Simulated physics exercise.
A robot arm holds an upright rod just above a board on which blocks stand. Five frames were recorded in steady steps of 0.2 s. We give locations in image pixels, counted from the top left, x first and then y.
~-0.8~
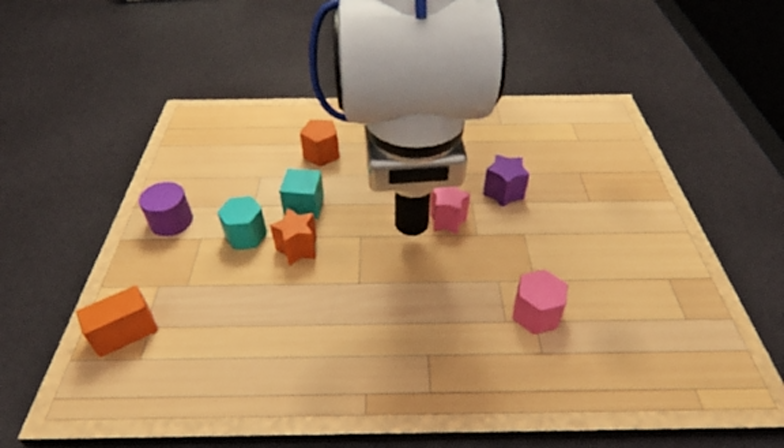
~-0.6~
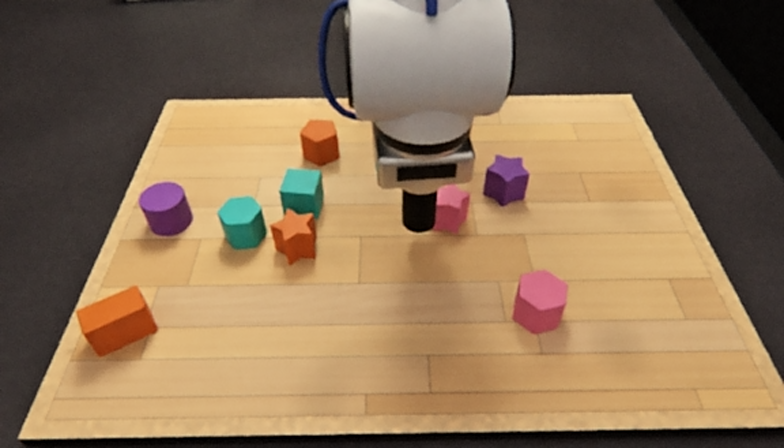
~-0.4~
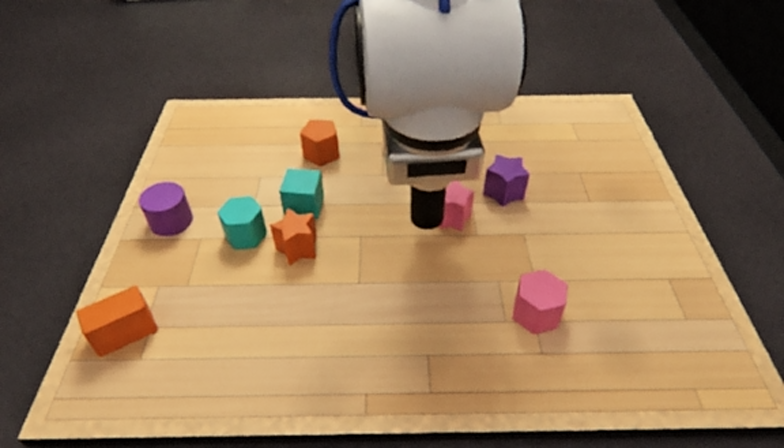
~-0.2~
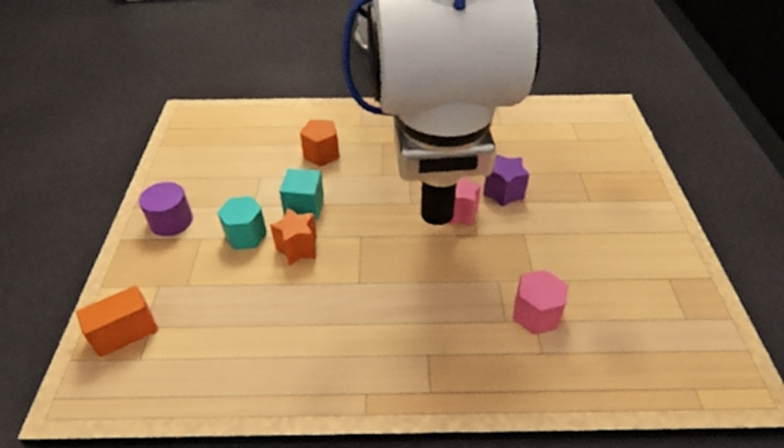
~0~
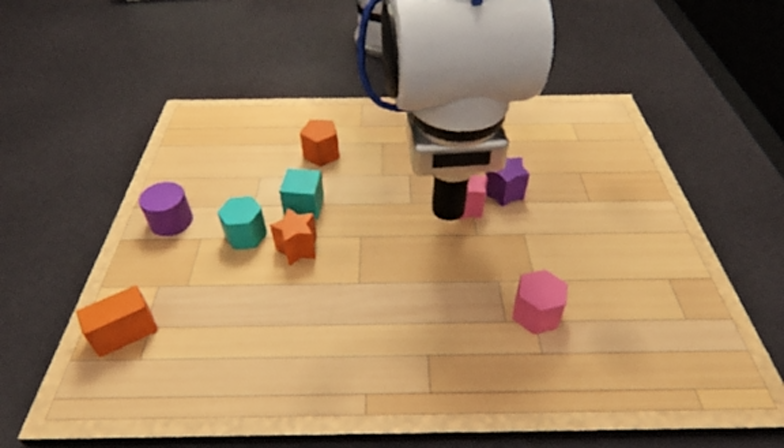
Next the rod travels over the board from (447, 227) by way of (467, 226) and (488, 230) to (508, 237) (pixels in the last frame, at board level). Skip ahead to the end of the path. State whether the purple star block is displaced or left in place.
It keeps its position.
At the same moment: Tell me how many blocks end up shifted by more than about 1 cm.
The number of blocks that move over 1 cm is one.
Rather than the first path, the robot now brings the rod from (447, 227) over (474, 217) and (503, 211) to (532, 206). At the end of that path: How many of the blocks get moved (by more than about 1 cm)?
Number moved: 2.
On the path given first. Halfway along, rod at (481, 211); pink star block at (483, 181), turned 55° anticlockwise.
At the end, rod at (511, 220); pink star block at (484, 182), turned 60° anticlockwise; purple star block in place.
